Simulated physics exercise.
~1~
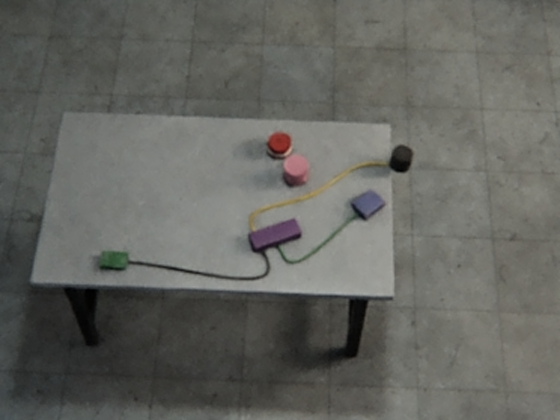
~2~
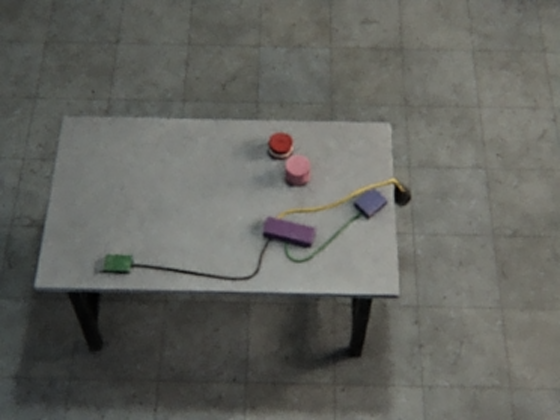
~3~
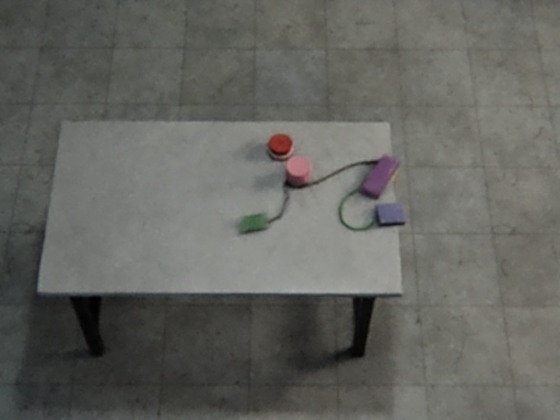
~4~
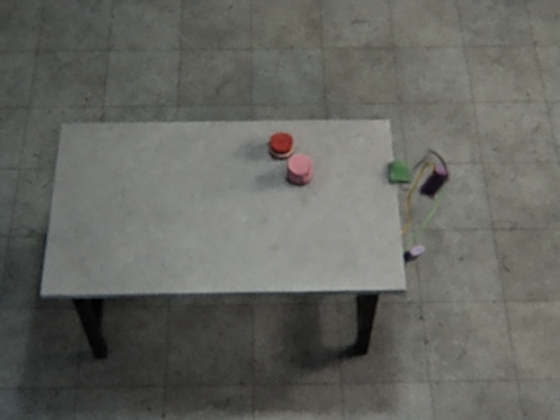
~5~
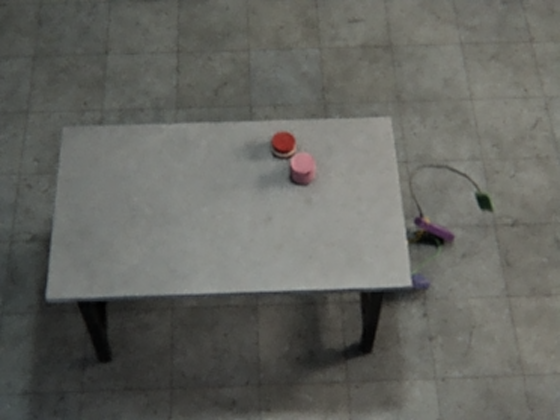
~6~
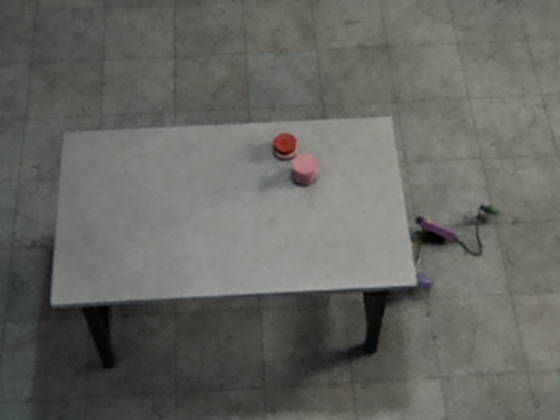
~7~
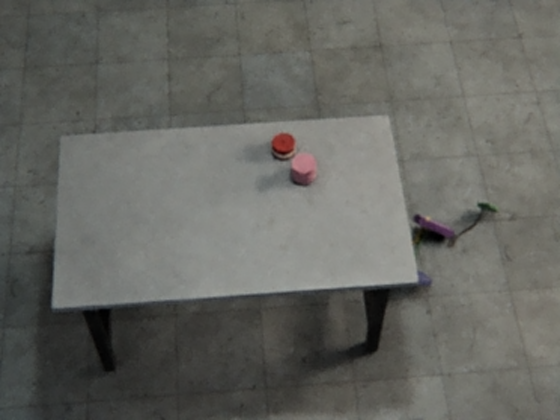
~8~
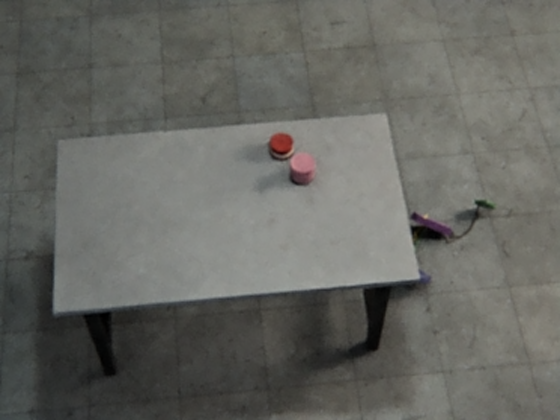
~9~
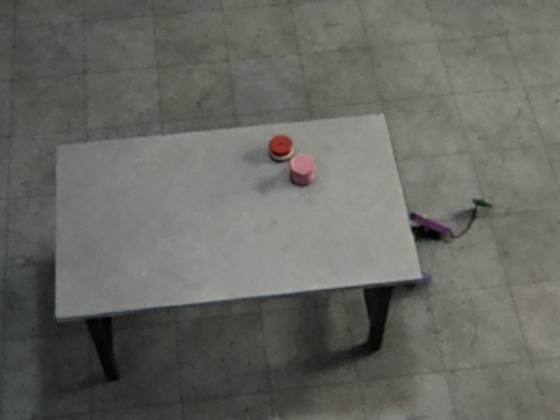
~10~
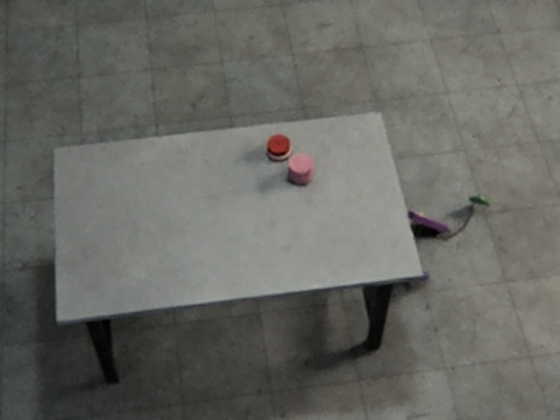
A purple strip and its cabled devices slide off the table's right edge, leaving two canisters.
